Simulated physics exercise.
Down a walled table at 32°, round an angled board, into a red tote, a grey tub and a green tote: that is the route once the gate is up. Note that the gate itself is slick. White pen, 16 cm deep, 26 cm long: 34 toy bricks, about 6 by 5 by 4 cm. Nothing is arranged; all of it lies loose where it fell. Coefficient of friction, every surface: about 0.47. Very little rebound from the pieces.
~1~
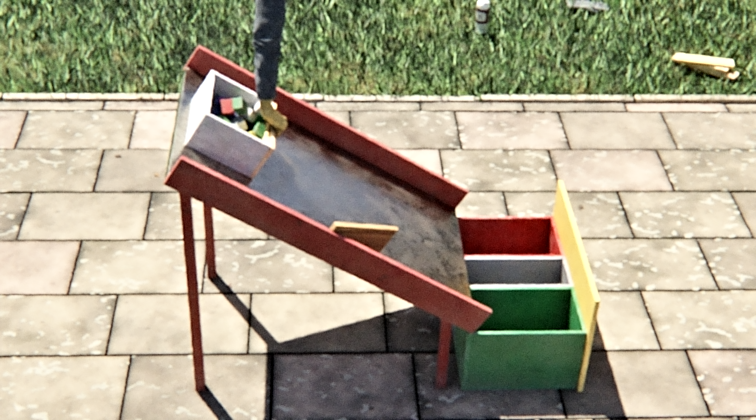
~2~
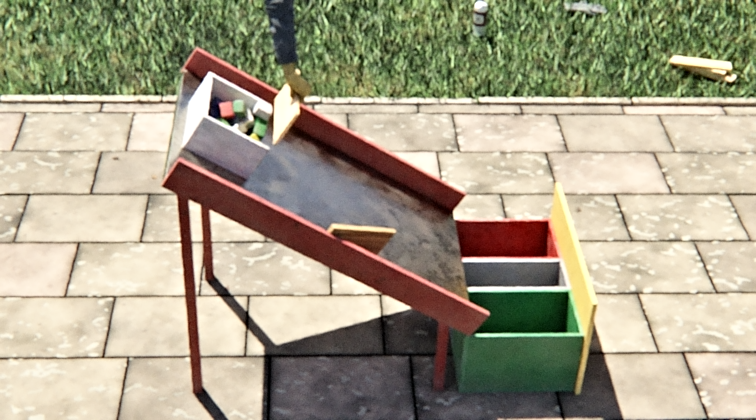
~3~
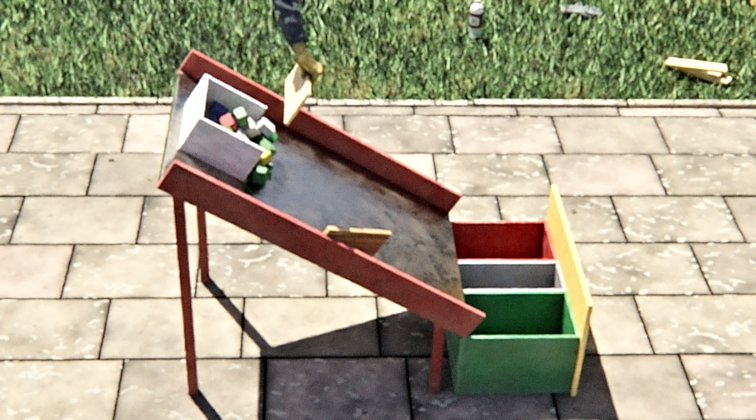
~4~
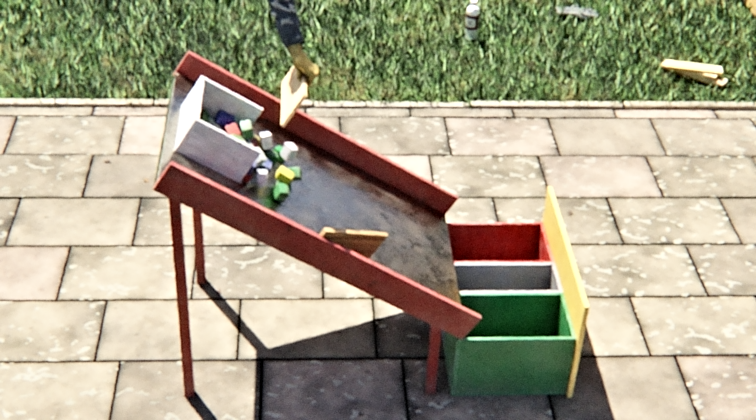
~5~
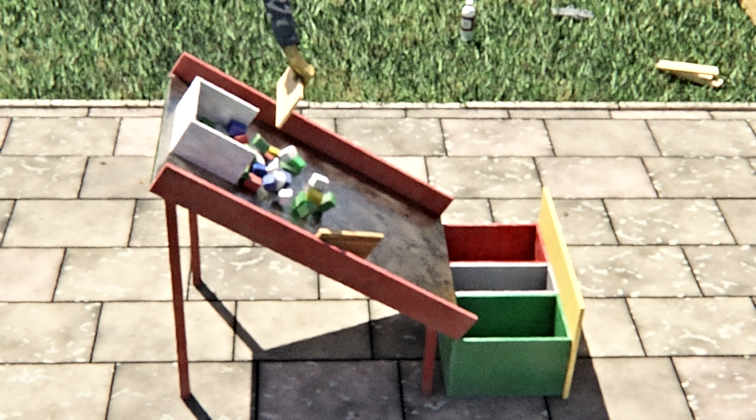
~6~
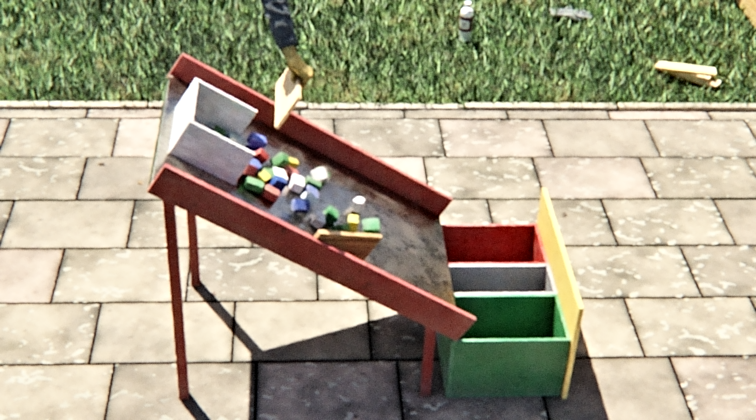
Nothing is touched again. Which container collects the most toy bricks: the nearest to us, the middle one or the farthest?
Chances are it piles up halfway along.
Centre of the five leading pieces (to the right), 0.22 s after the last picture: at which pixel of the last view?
(425, 254).
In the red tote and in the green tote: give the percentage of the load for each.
Around 20 per cent and 25 per cent, in that order.
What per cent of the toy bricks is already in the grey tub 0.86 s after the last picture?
Estimated fraction: Some 35 percent.
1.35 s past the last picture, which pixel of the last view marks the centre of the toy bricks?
Estimated centre in the last picture: (517, 330).
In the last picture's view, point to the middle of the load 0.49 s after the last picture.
Roughly at pixel (397, 238).
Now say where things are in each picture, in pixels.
In the first frame (places track the rim corner closest to us here), white pen (210, 114); red tote (457, 256); all still inside.
In the second frame, white pen (207, 117).
In the third frame, white pen (203, 118); 8 out, the lowest brick at (266, 171).
In the fourth frame, white pen (199, 120); 14 out, the lowest brick at (284, 186).
In the fifth frame, white pen (195, 121); 20 out, the lowest brick at (327, 202).
In the sixth frame, white pen (193, 122); red tote (442, 264); 27 out, the lowest brick at (371, 227).
Then, 0.22 s after the last picture, 33 on the slope and 1 in the air.
Then, 0.49 s after the last picture, 1 in the red tote, 4 in the green tote, 24 on the slope and 5 in the air.
Then, 0.86 s after the last picture, 5 in the red tote, 12 in the grey tub, 6 in the green tote, 7 on the slope and 4 in the air.
When it is over (1.35 s after the last picture), 7 in the red tote, 19 in the grey tub and 8 in the green tote.
